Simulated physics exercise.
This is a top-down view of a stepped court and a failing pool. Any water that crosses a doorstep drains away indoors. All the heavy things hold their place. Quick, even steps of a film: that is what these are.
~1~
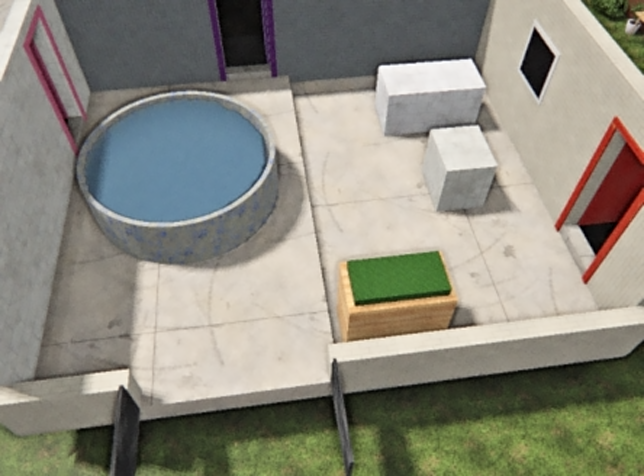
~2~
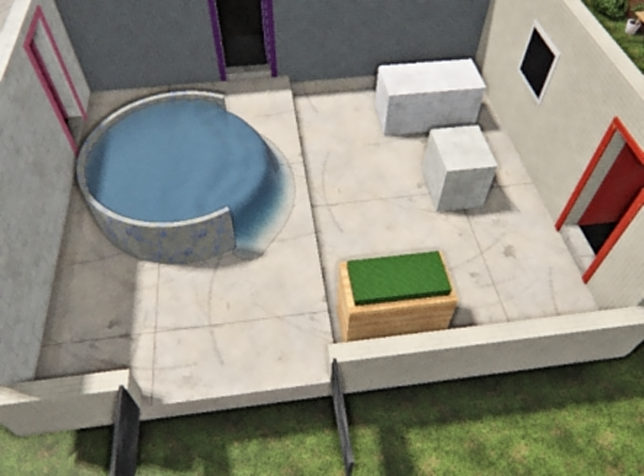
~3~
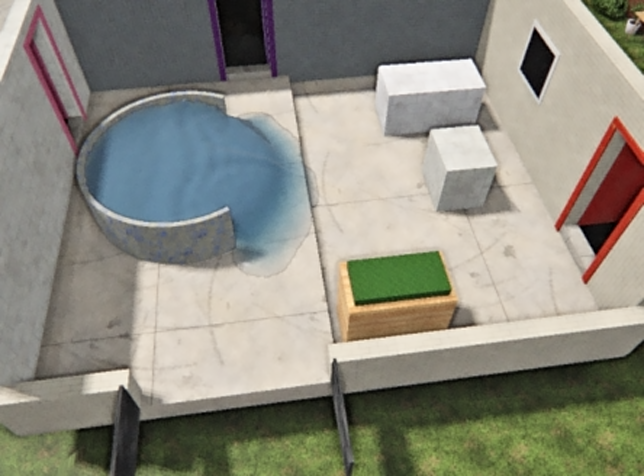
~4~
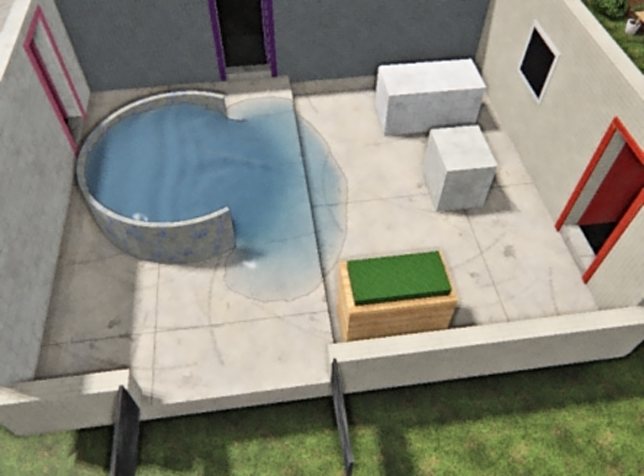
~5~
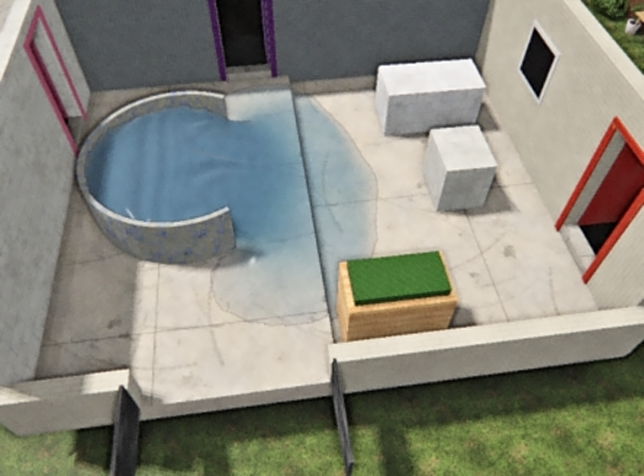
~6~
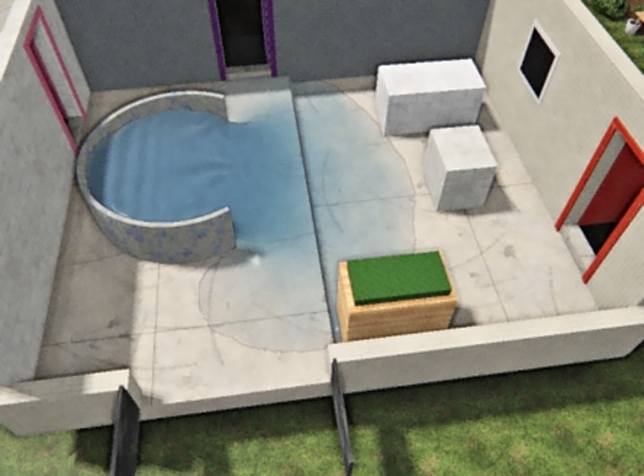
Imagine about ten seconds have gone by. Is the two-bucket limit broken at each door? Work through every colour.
Purple door: Limit kept, red door: Limit broken, pink door: Limit kept.
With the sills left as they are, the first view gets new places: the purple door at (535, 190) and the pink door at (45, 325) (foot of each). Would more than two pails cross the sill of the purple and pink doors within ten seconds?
Note: Purple door lets too much through; pink door lets in too little.
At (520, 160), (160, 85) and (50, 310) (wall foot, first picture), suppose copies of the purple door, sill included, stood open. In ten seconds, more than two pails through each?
Taking each in turn: Runs above, then runs below, then runs below.
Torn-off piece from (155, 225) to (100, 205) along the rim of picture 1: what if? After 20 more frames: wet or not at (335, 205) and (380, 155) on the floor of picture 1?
Respectively, left dry and left dry.
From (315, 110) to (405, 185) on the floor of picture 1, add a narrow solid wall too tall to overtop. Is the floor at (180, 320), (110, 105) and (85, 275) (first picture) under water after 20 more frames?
Listed order: Spared, spared, spared.
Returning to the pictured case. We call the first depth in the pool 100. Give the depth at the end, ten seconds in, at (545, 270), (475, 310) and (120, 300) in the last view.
The depths come to near 25, 25 and 2 per cent respectively.
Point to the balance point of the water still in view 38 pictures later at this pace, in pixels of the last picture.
Close to pixel (379, 195).
A moment on, water covers 55 % of the floor; the purple door under two buckets in, the red door not reached, the pink door not reached.
Next, water covers 65 % of the floor; the purple door under two buckets in, the red door over two buckets in, the pink door not reached.
Then, water covers 65 % of the floor; the purple door under two buckets in, the red door far over two buckets in, the pink door not reached.
Later, water covers 70 % of the floor; the purple door under two buckets in, the red door far over two buckets in, the pink door wet at the sill, nothing in.
In the end, water covers 95 % of the floor; the purple door under two buckets in, the red door far over two buckets in, the pink door wet at the sill, nothing in.
